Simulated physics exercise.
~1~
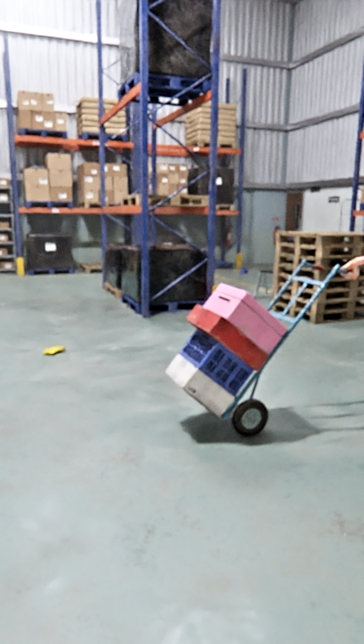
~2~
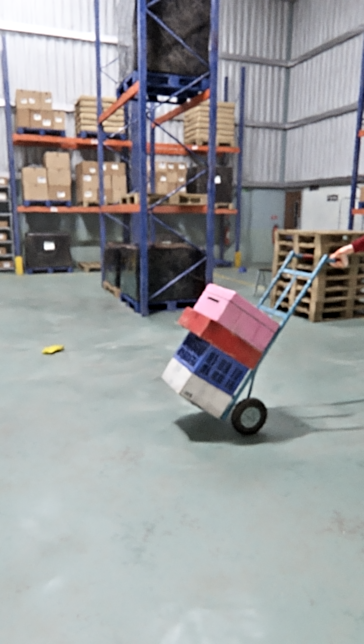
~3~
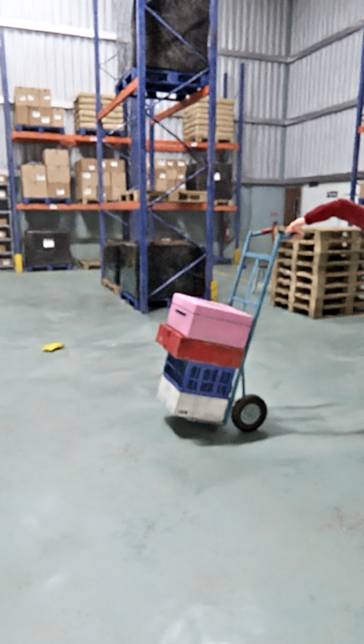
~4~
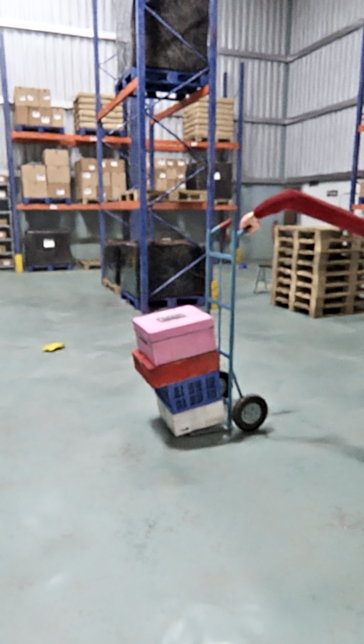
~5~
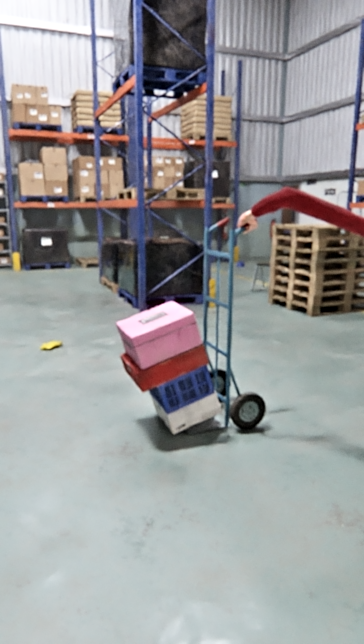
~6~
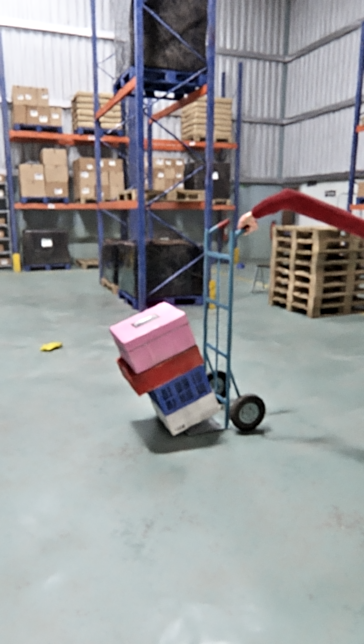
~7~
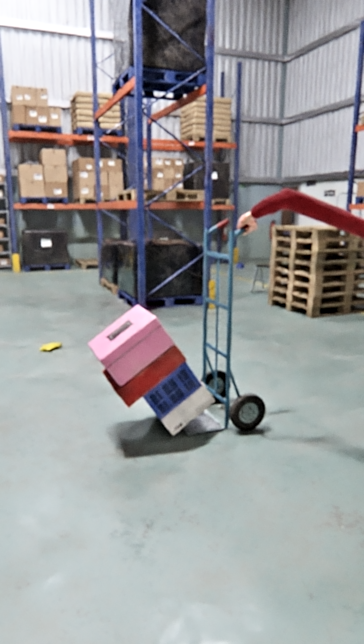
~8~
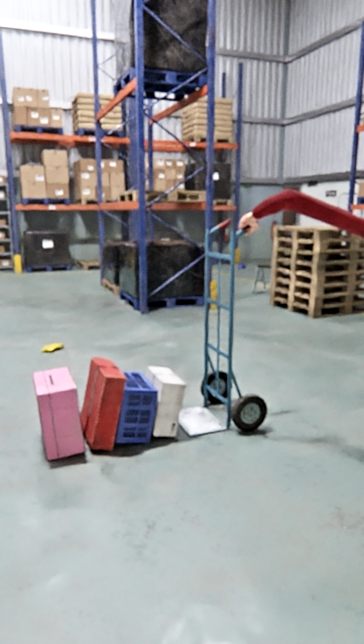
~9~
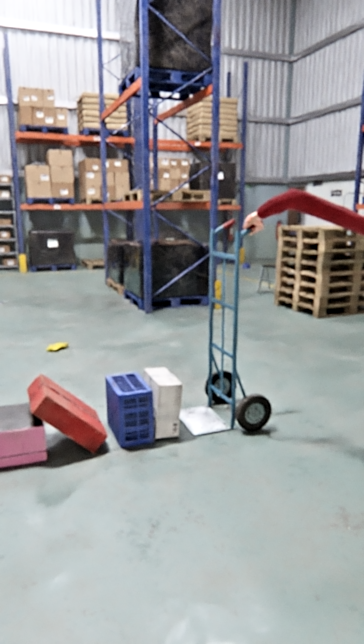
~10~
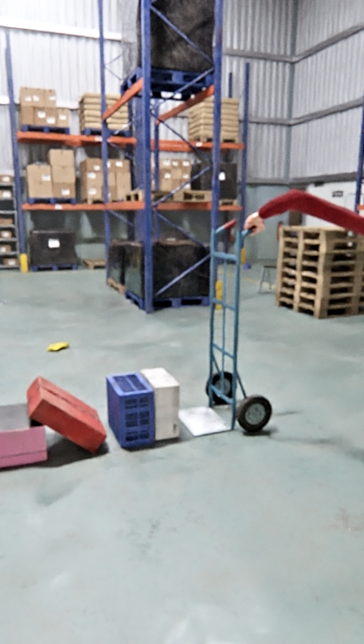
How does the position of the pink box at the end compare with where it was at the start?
At the start the pink box rides on top of the stack on the tilted hand truck. By the end it lies on the floor at the far left, well away from the truck.
